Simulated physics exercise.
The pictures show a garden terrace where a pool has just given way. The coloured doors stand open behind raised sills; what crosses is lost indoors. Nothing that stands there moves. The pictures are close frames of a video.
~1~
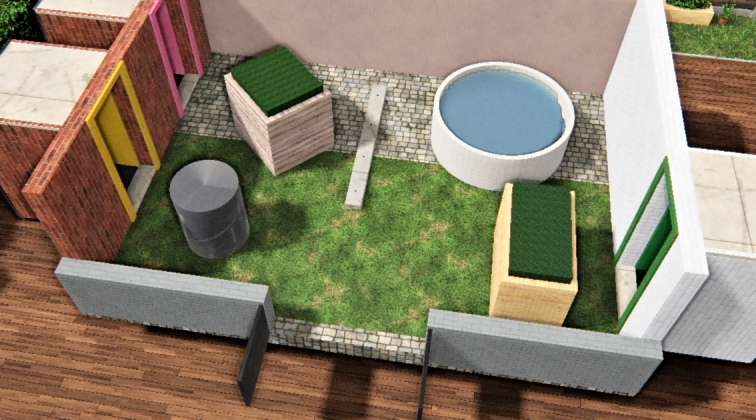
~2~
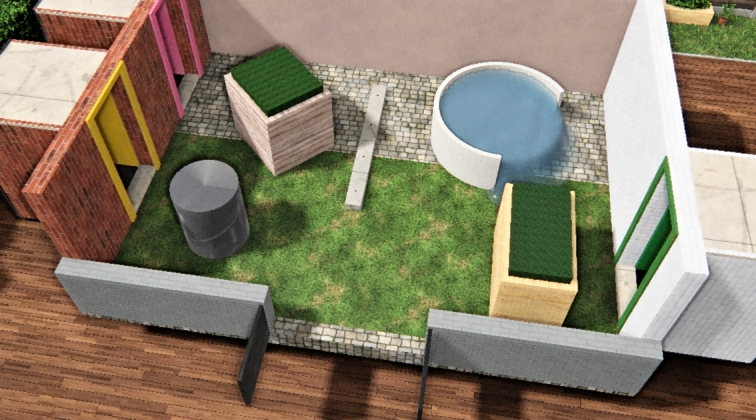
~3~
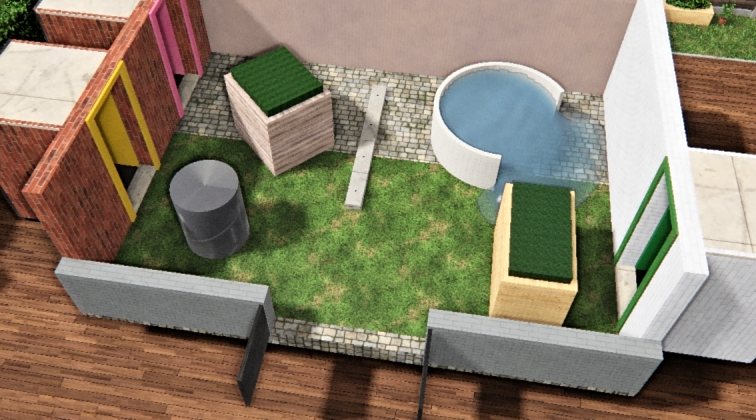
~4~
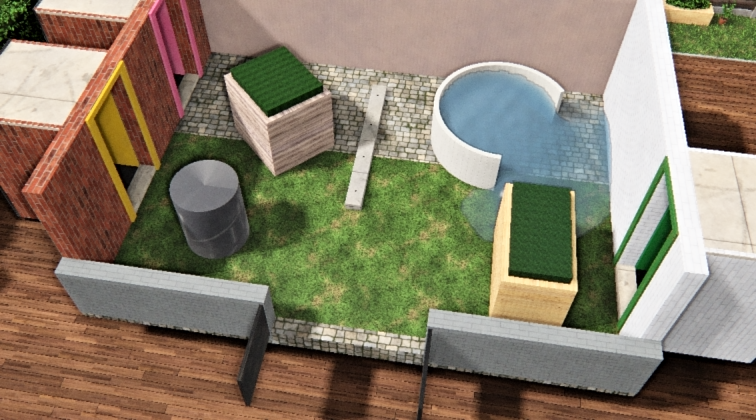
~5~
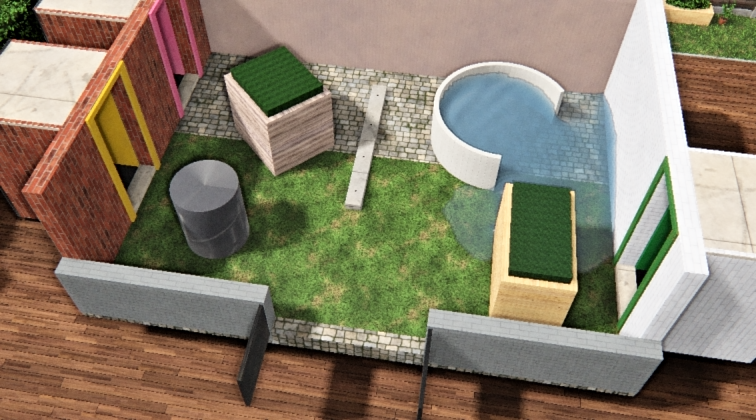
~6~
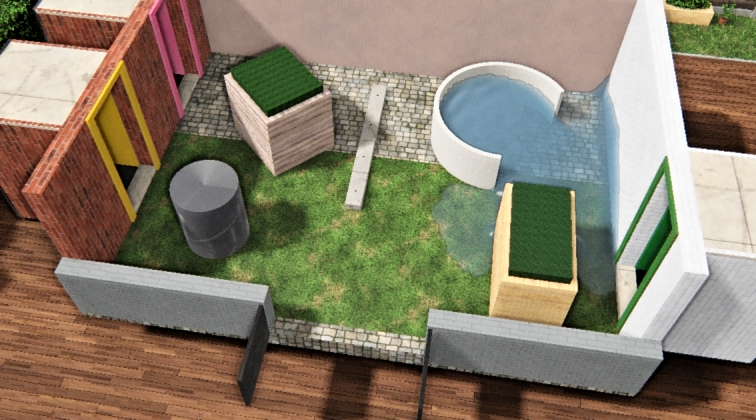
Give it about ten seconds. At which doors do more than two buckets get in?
One by one: The yellow door stays under that; the green door takes more than that; the pink door stays under that.
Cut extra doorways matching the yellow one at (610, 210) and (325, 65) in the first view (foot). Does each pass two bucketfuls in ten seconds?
In turn: Takes more, holds.
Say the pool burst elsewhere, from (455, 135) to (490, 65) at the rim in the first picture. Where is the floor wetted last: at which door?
I say the green one.
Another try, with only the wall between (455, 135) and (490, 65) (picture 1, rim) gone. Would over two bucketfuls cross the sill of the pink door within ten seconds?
In short: Pink door passes that mark.
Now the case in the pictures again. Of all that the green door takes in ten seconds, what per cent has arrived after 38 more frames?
Near 100 in a hundred.
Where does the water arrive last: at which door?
It is the yellow-painted one.
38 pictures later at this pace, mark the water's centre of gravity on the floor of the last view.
I would point to (466, 199).
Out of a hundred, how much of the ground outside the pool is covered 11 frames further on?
Near 30 in a hundred.
A moment on, water covers 20 % of the floor; the yellow door not reached, the green door under two buckets in, the pink door not reached.
Next, water covers 30 % of the floor; the yellow door not reached, the green door under two buckets in, the pink door not reached.
Then, water covers 50 % of the floor; the yellow door not reached, the green door over two buckets in, the pink door not reached.
Later, water covers 70 % of the floor; the yellow door not reached, the green door far over two buckets in, the pink door wet at the sill, nothing in.
In the end, water covers 90 % of the floor; the yellow door wet at the sill, nothing in, the green door far over two buckets in, the pink door wet at the sill, nothing in.
